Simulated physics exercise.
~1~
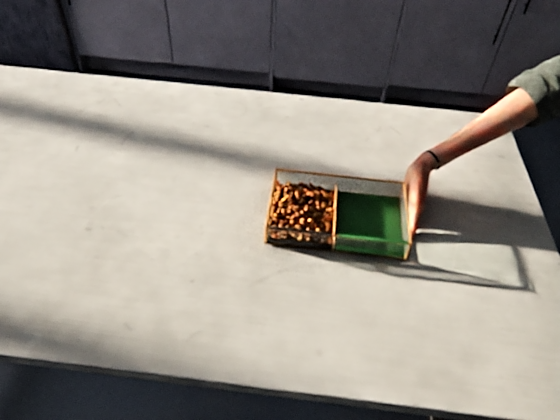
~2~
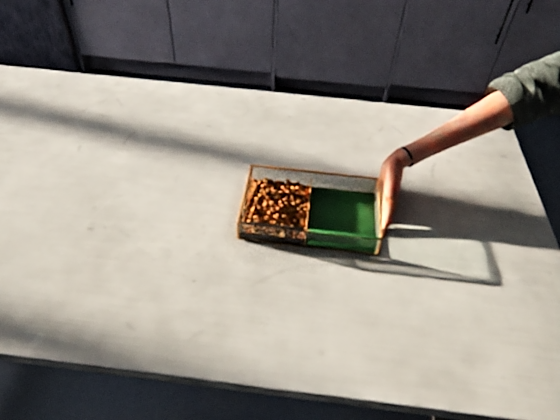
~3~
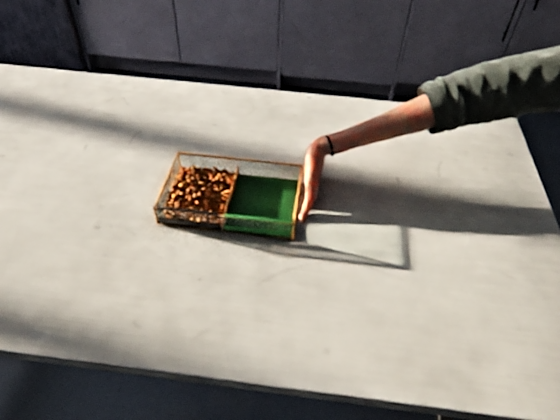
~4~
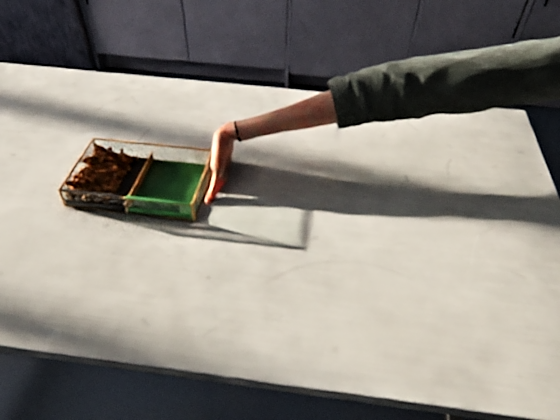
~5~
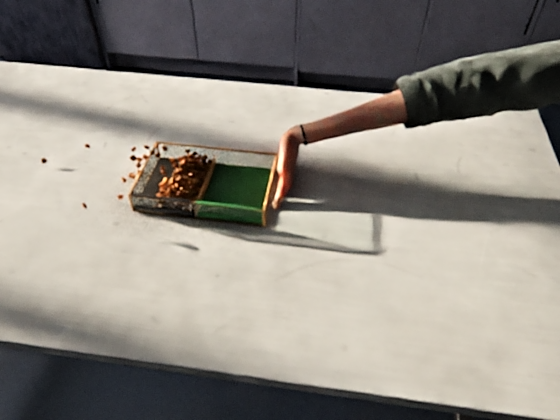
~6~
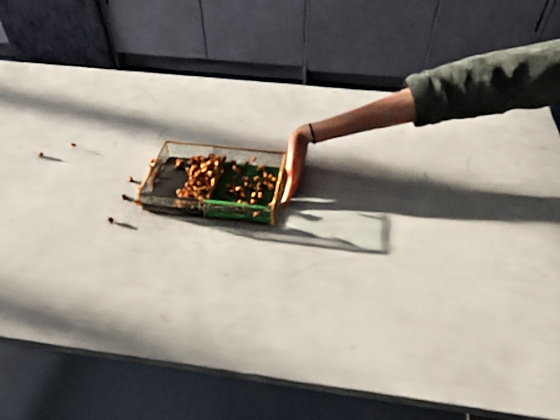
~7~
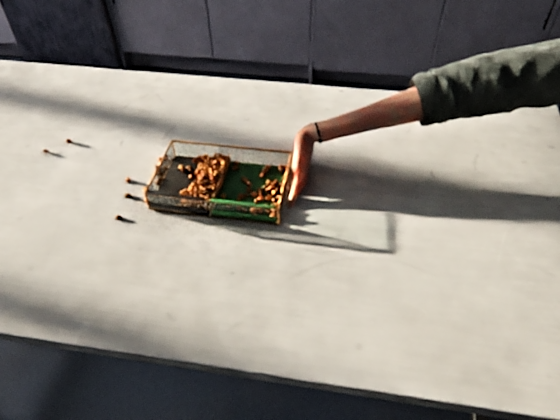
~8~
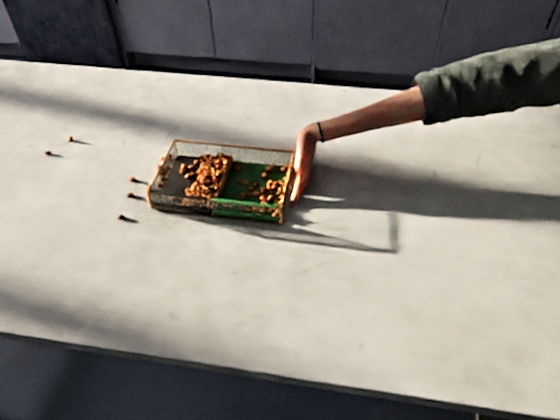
A hand slides a divided tray left then right, spilling kibble across compartments and outside.
